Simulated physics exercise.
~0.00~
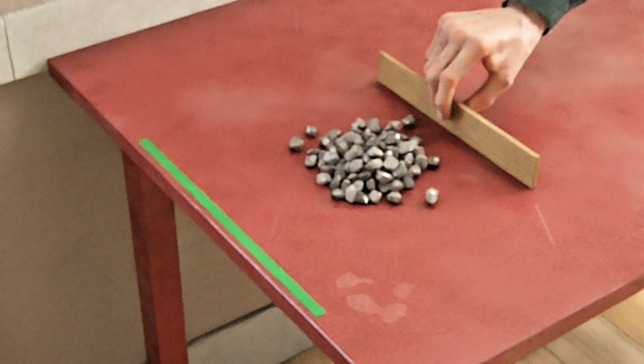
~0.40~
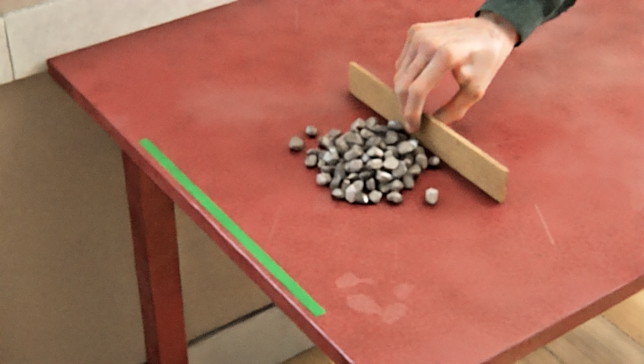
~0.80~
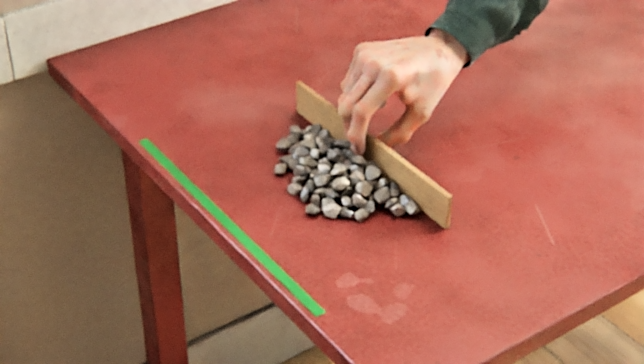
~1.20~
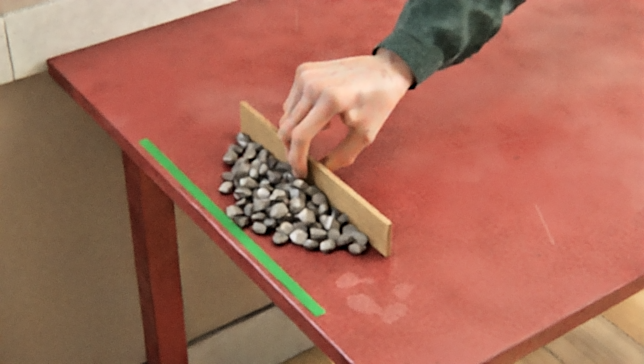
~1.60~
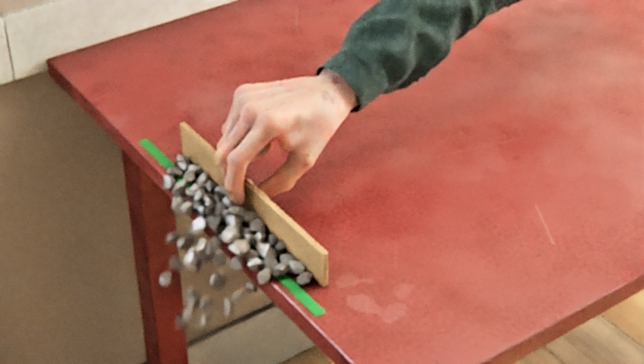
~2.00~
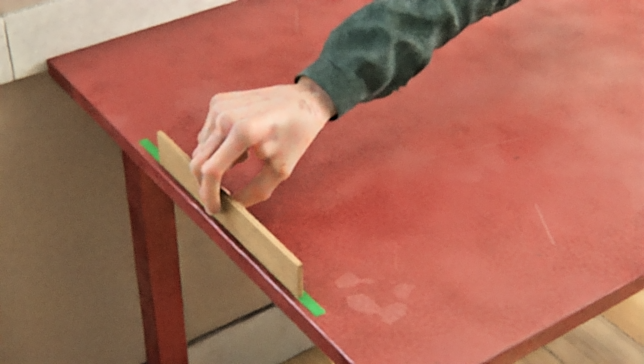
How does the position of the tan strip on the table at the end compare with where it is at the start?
At the start the strip stands to the right of the grey heap, well away from the green tape. By the end it is at the left edge of the table, standing at the tape.
